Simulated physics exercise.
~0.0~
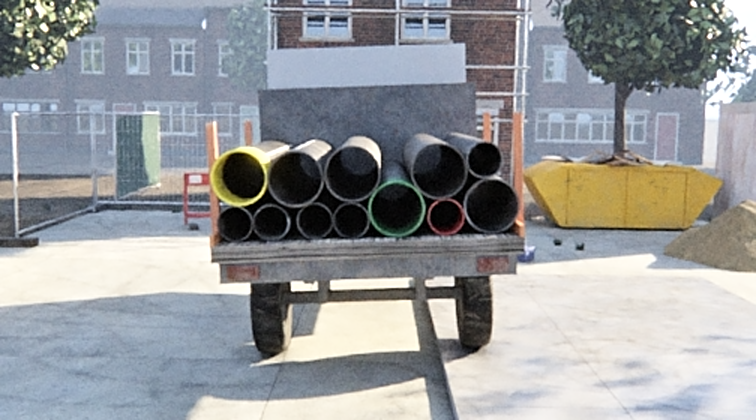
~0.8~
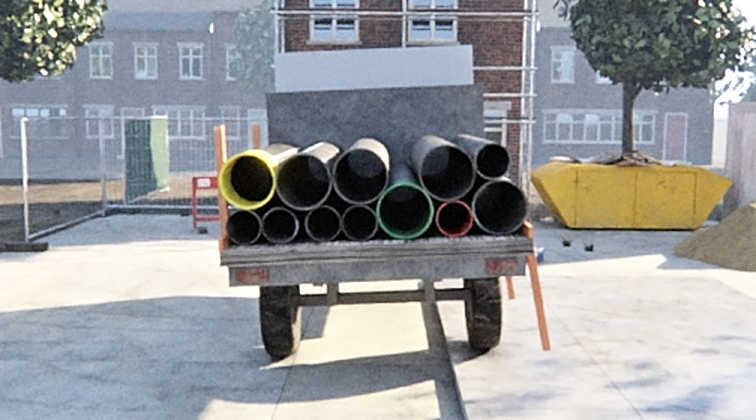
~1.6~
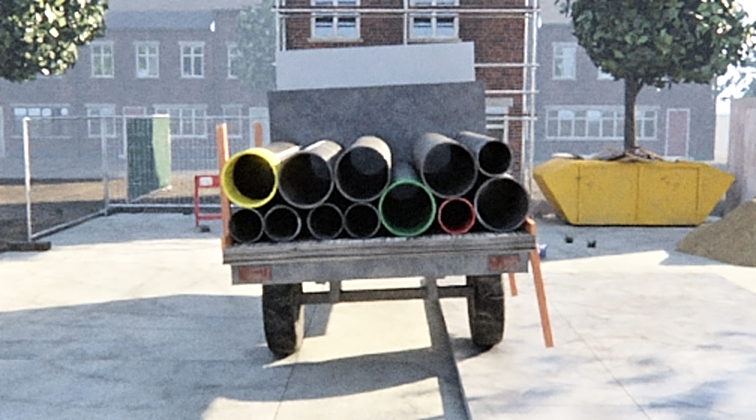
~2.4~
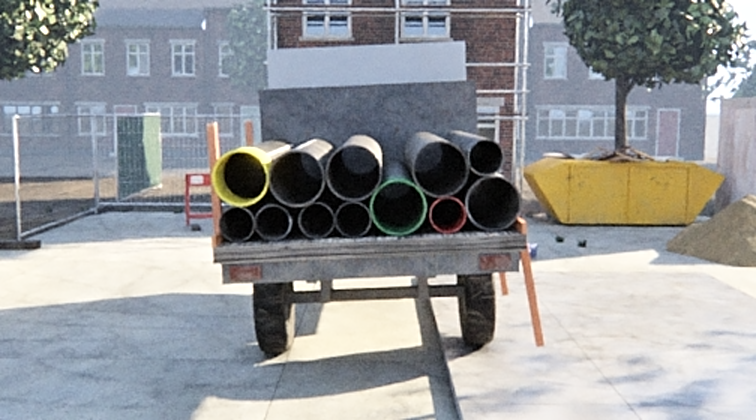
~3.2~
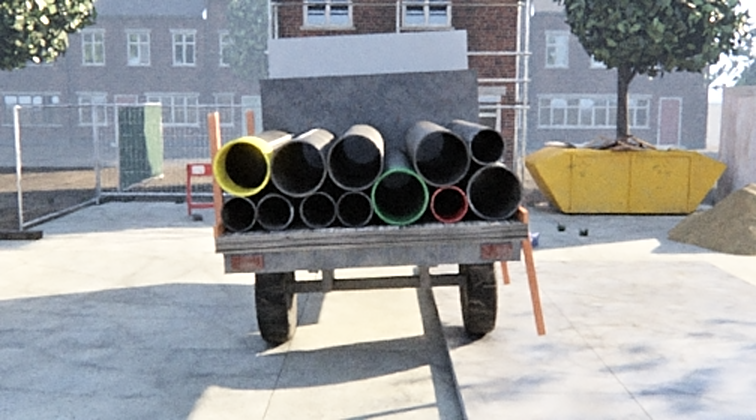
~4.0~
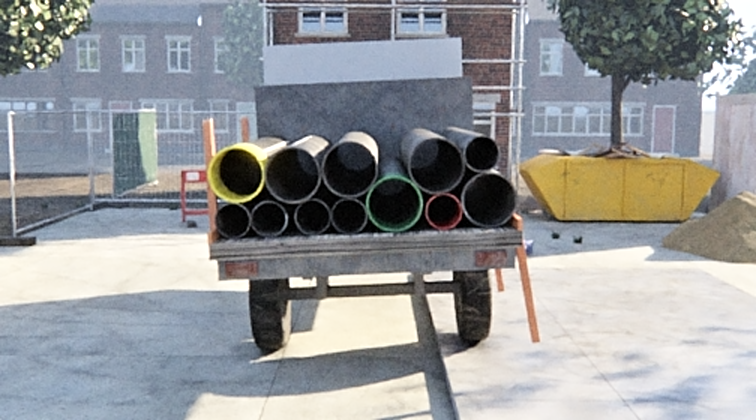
In the video, a flatbed trailer stacked with dark pipes, some with yellow, green and red rims, stands in a yard as the orange posts on its right side swing down, while the left posts stay upright and the whole stack remains in place.
